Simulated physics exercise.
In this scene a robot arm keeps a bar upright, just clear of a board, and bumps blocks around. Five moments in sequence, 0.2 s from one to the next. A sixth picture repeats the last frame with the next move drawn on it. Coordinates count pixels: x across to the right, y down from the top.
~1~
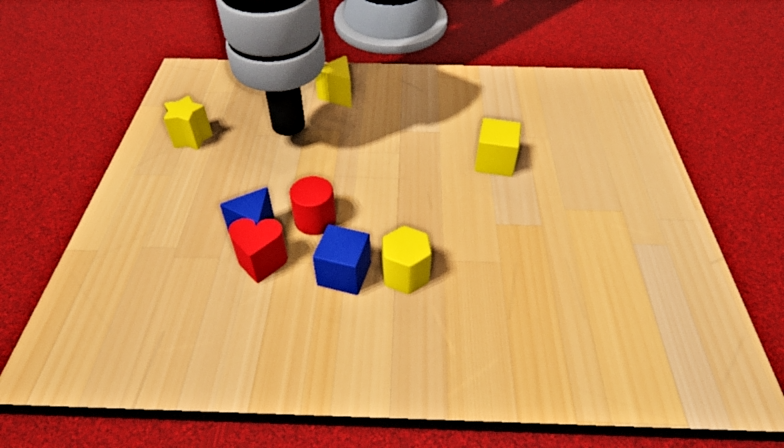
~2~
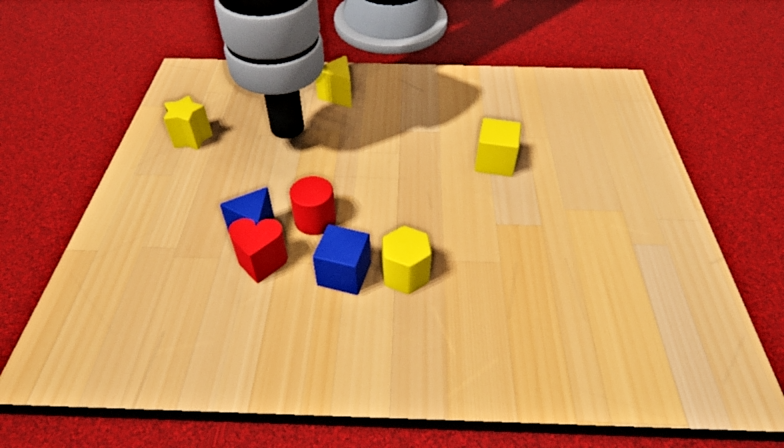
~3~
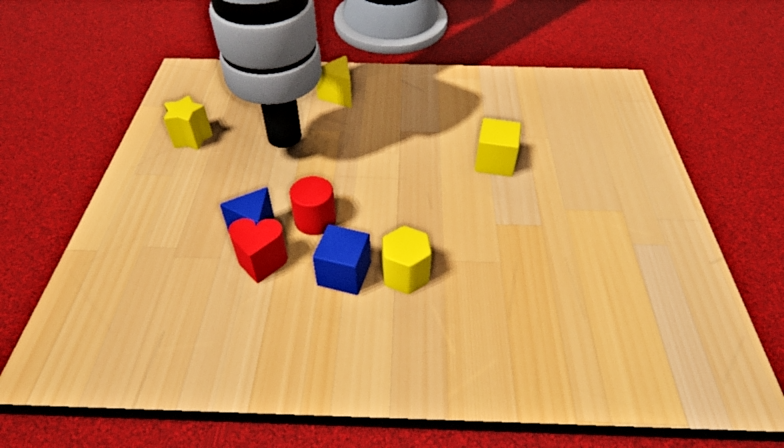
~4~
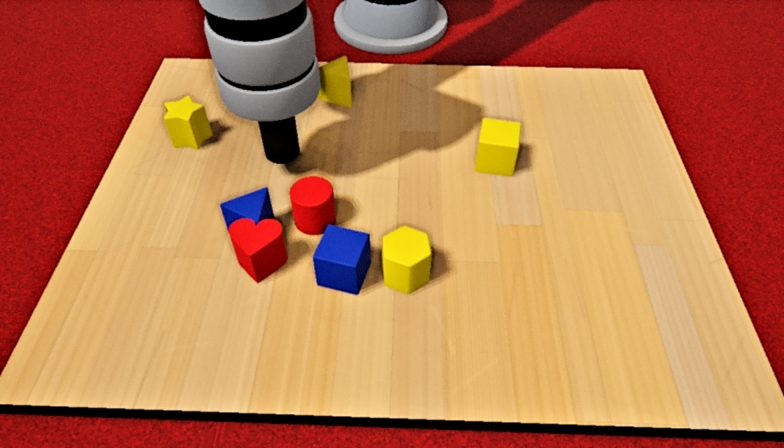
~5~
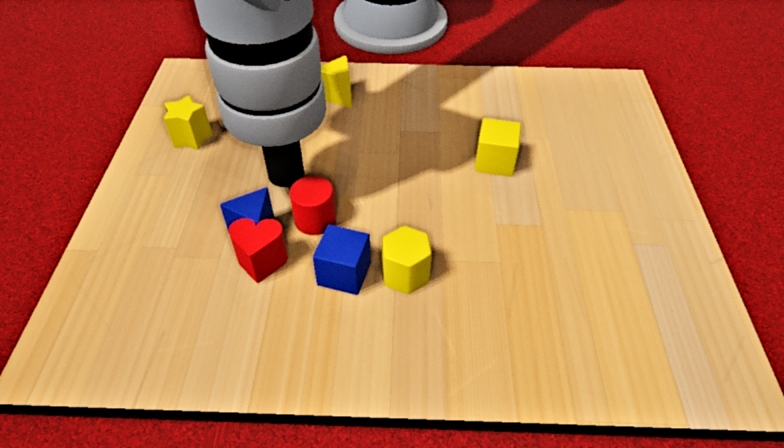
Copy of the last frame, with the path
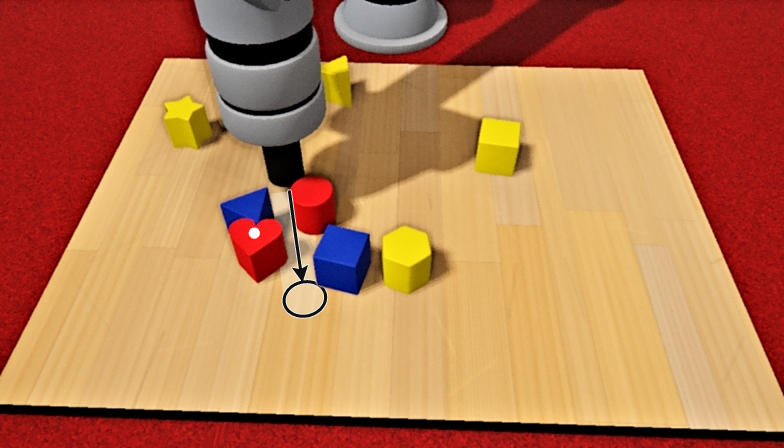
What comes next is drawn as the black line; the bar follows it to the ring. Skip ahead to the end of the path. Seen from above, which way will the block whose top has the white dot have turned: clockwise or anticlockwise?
That block twists clockwise.
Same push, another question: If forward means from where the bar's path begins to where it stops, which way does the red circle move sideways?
Shifts left.
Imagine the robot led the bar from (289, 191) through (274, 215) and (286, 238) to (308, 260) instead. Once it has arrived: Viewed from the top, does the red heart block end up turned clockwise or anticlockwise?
Viewed from above: Anti-clockwise.
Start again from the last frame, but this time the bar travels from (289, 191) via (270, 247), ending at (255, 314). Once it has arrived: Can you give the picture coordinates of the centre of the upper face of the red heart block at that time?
Its top centre is at about (202, 318).
The drawn path runs straight from (289, 191) to (305, 299); the dot is on the red heart block.
The first path, step by step. One third of the way, bar at (291, 208); red circle at (326, 207).
Two thirds of the way, bar at (296, 243); red heart block at (250, 243), turned 40° clockwise; red circle at (335, 211); blue square block at (345, 250).
At the end, bar at (302, 283); blue triangle not moved; red heart block at (250, 246), turned 60° clockwise; red circle at (335, 211); blue square block at (347, 253), turned 15° anticlockwise.
